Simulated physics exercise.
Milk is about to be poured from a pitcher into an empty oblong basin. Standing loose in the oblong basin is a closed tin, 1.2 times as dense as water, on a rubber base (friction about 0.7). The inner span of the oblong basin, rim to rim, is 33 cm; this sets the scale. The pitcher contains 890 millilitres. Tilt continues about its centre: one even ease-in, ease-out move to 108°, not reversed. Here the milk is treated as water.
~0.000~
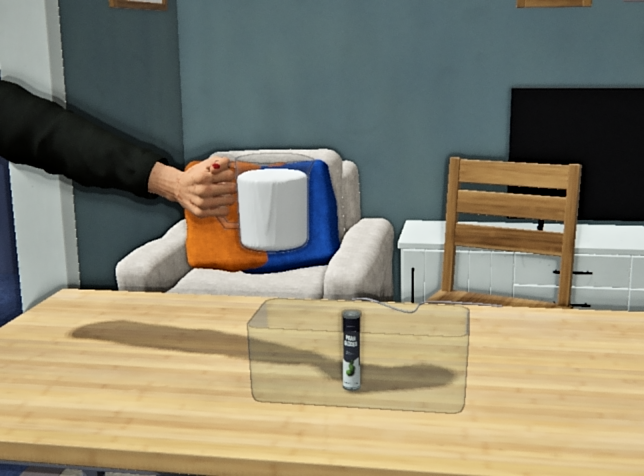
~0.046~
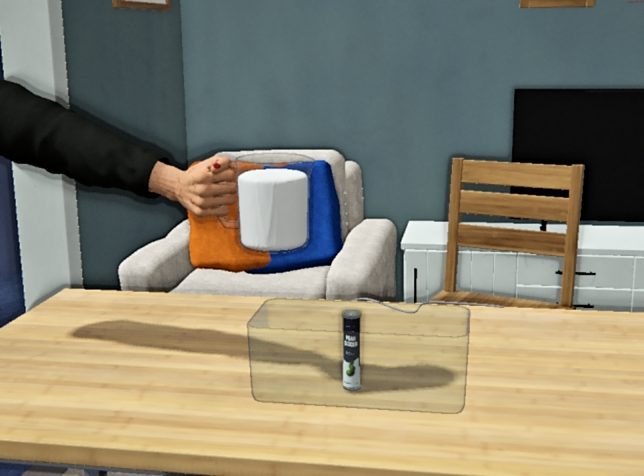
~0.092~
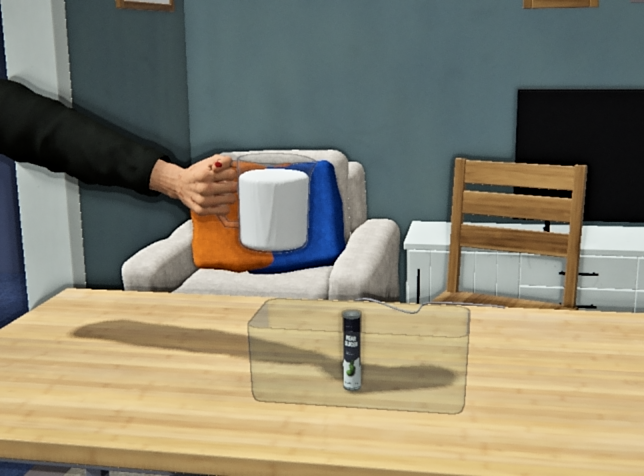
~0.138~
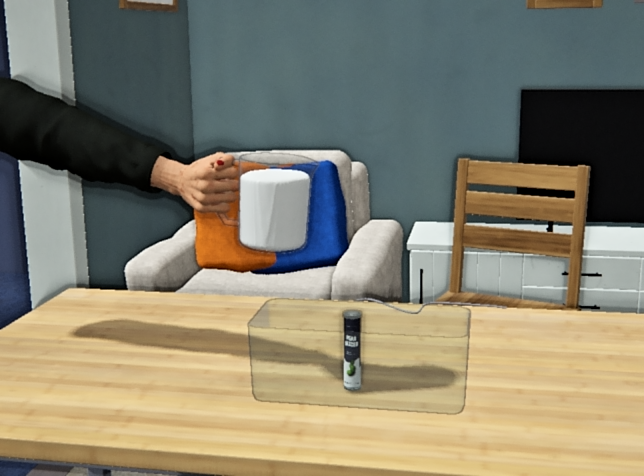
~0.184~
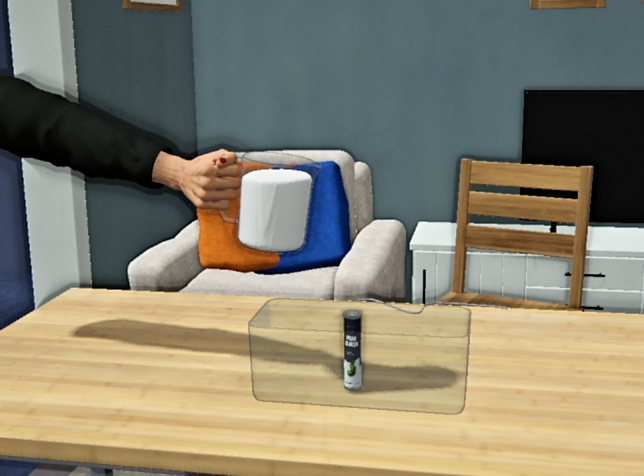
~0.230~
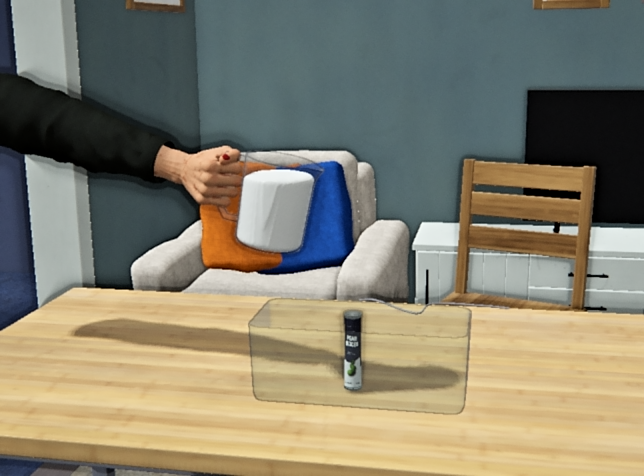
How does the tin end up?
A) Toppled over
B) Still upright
(B) Still upright.
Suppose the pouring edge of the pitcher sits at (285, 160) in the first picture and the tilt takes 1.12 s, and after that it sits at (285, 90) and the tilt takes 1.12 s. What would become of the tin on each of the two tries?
Trial 1 - tin tips; trial 2 - tin tips.
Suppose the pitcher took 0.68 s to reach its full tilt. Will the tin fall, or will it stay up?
Holds steady.
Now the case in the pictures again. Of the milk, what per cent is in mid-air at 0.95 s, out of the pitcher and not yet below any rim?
Close to 26 per cent.
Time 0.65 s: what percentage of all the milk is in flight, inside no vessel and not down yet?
Near 14 per cent of it all.
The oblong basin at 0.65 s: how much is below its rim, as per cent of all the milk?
Estimate - around 1 in a hundred parts.
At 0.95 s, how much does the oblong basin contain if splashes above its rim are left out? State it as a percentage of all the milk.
42 per cent or thereabouts.
Then, 0.65 s in, the tilt is 67° and 86 per cent is still to pour; the tin stands where it began.
Then, 0.95 s in, the tilt is 102° and 32 per cent is still to pour; the tin stands where it began.
Then, 1.27 s in, the tilt is 108° and 2 per cent is still to pour; the tin stands where it began.
Then, 1.62 s in, the tilt is 108° and 0 per cent is still to pour; the tin stands where it began.
Finally, the tin stands where it began.
